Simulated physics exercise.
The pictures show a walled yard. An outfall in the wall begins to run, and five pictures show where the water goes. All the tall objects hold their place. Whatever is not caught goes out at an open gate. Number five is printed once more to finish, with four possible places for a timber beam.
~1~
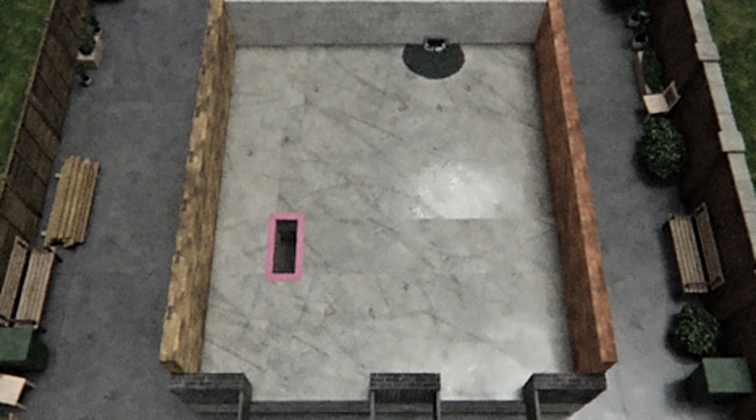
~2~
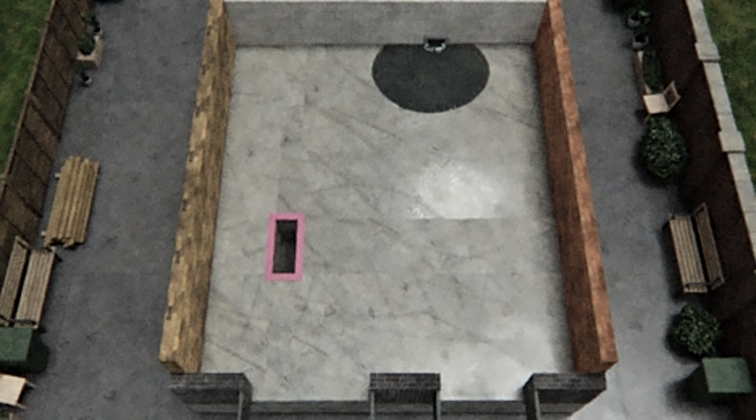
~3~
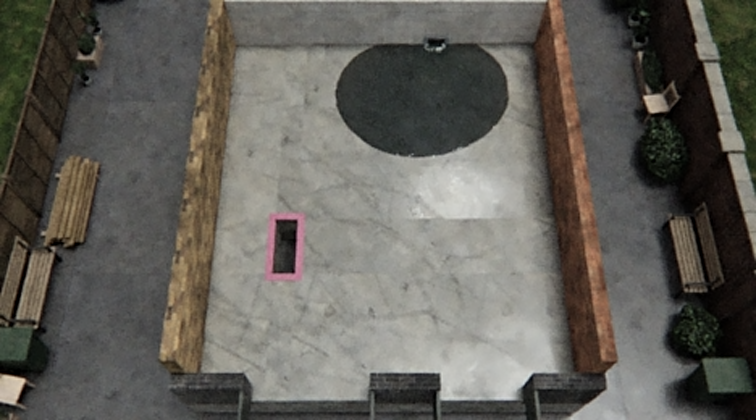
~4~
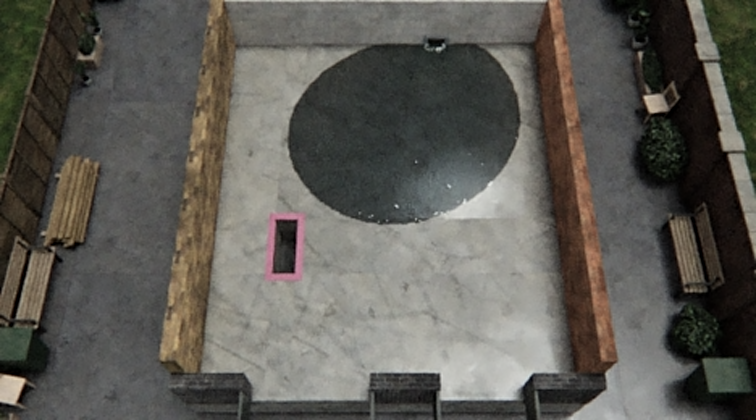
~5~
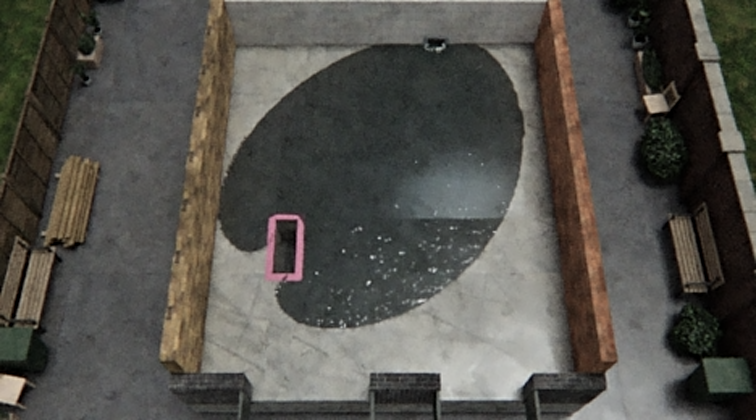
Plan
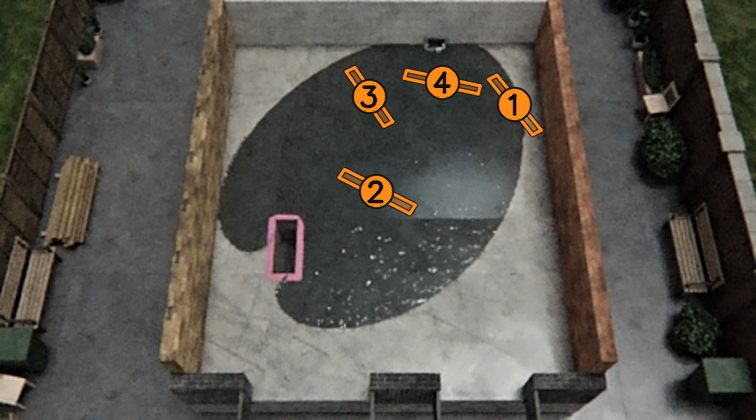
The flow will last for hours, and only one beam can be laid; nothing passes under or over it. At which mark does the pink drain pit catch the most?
Choose 1.
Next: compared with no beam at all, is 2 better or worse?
Worse.
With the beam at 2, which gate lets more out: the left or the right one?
The left one.
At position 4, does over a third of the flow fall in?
No.
In orange, 1 from (492, 77) to (536, 132); 2 from (341, 173) to (412, 209); 3 from (350, 69) to (388, 124); 4 from (405, 74) to (479, 89).
With 1, about 25 % of the stream goes into the pink drain pit, about 74 % out by the gates.
With 2, about 15 % of the stream goes into the pink drain pit, about 85 % out by the gates.
With 3, about 14 % of the stream goes into the pink drain pit, about 85 % out by the gates.
With 4, about 14 % of the stream goes into the pink drain pit, about 86 % out by the gates.
